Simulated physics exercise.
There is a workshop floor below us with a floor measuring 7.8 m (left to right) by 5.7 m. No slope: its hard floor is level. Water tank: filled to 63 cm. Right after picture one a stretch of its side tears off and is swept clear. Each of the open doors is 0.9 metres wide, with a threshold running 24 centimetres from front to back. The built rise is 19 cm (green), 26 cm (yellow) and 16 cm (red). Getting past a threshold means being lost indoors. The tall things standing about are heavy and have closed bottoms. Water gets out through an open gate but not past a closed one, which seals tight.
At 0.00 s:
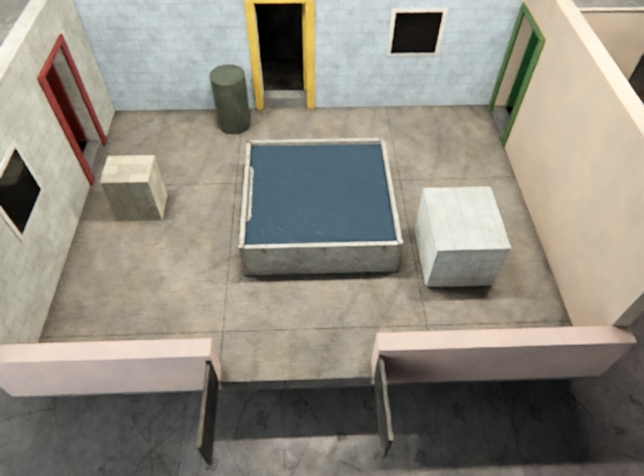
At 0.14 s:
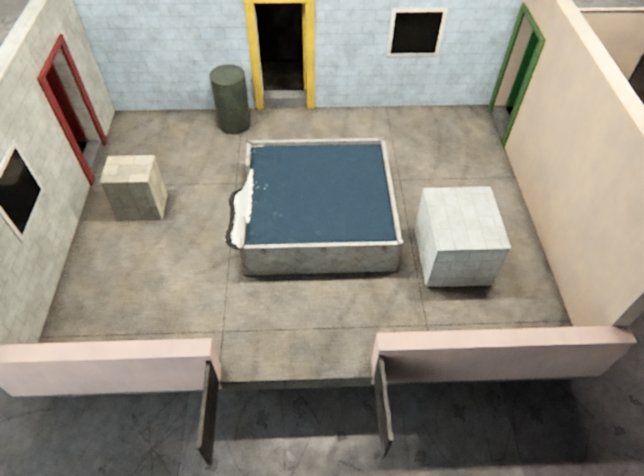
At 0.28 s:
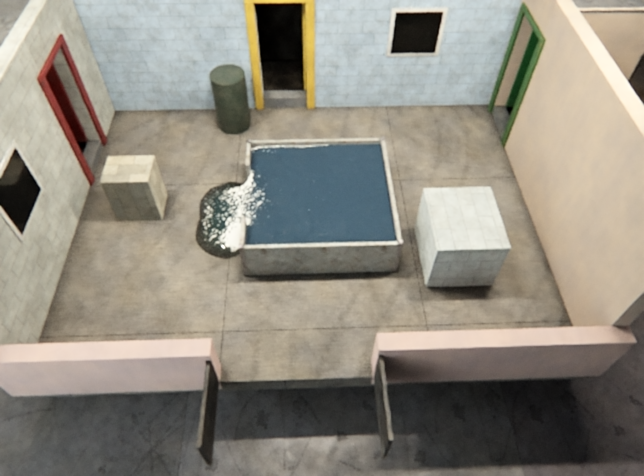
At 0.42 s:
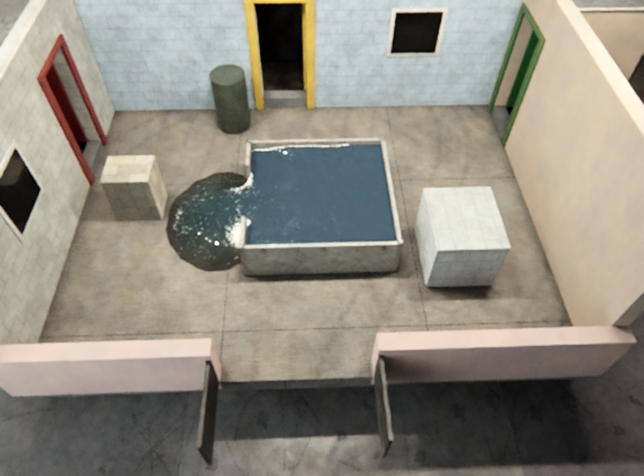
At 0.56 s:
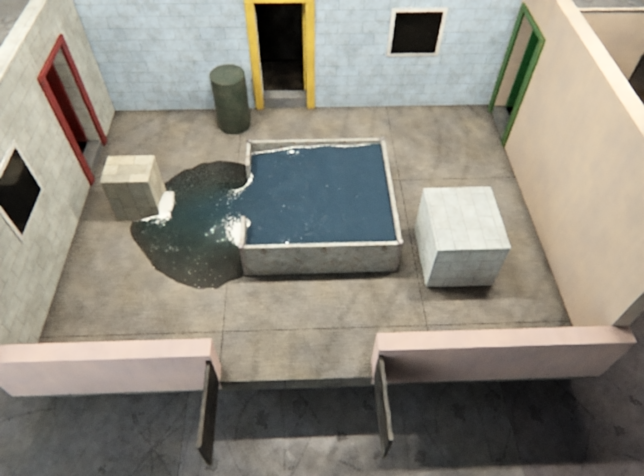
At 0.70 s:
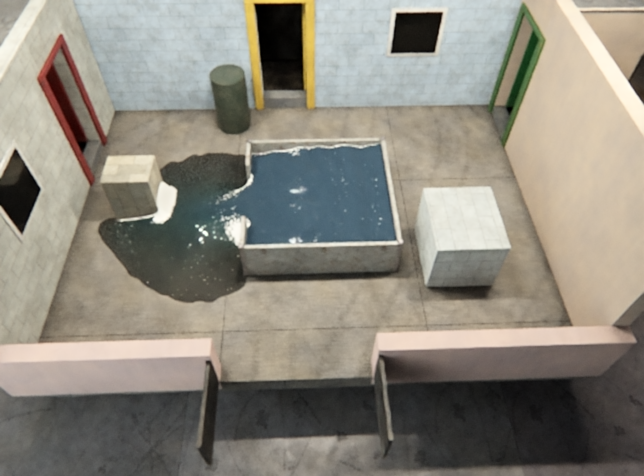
A large square water tank stood still on a workshop floor, then its left side broke open and water poured out, spreading leftward in a widening dark puddle that reached and curled around a small block.
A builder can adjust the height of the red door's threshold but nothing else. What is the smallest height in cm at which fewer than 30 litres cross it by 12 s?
About 13 cm.
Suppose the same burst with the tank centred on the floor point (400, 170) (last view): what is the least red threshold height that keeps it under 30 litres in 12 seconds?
At least roughly 21 cm high.
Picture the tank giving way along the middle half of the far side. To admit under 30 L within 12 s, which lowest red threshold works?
Then 6.0 cm.
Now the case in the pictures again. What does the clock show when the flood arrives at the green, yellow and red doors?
Green door 7.5 seconds, yellow door 3.2 seconds, red door 1.2 seconds.
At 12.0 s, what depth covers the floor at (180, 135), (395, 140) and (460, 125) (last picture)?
Roughly 10, then 7, then 11 cm.
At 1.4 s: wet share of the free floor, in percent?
Around 25 per cent of the floor.
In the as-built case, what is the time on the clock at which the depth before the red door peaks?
Around 6.5 seconds.
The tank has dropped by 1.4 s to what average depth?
I'd put it at some 47 centimetres on average.
After 1.4 s water covers 25 % of the floor, deepest (40 cm) near (166, 211); 7 cm at the red door, 0 litres in over its 16 cm threshold.
After 3.0 s water covers 35 % of the floor, deepest (36 cm) near (47, 359); 14 cm at the red door, 0 litres in over its 16 cm threshold.
After 12.0 s water covers 100 % of the floor, deepest (14 cm) near (416, 131); 9 cm at the red door, 5 litres in over its 16 cm threshold.
At the red door as built, the water arrived by 1.2 s and peaked near 18 cm at 6.4 s.
Run again over the same 12 s with other heights there, 52 litres in over 12 cm, 5 litres over 16 cm. The limit of 30 litres is kept from about 13 cm up.
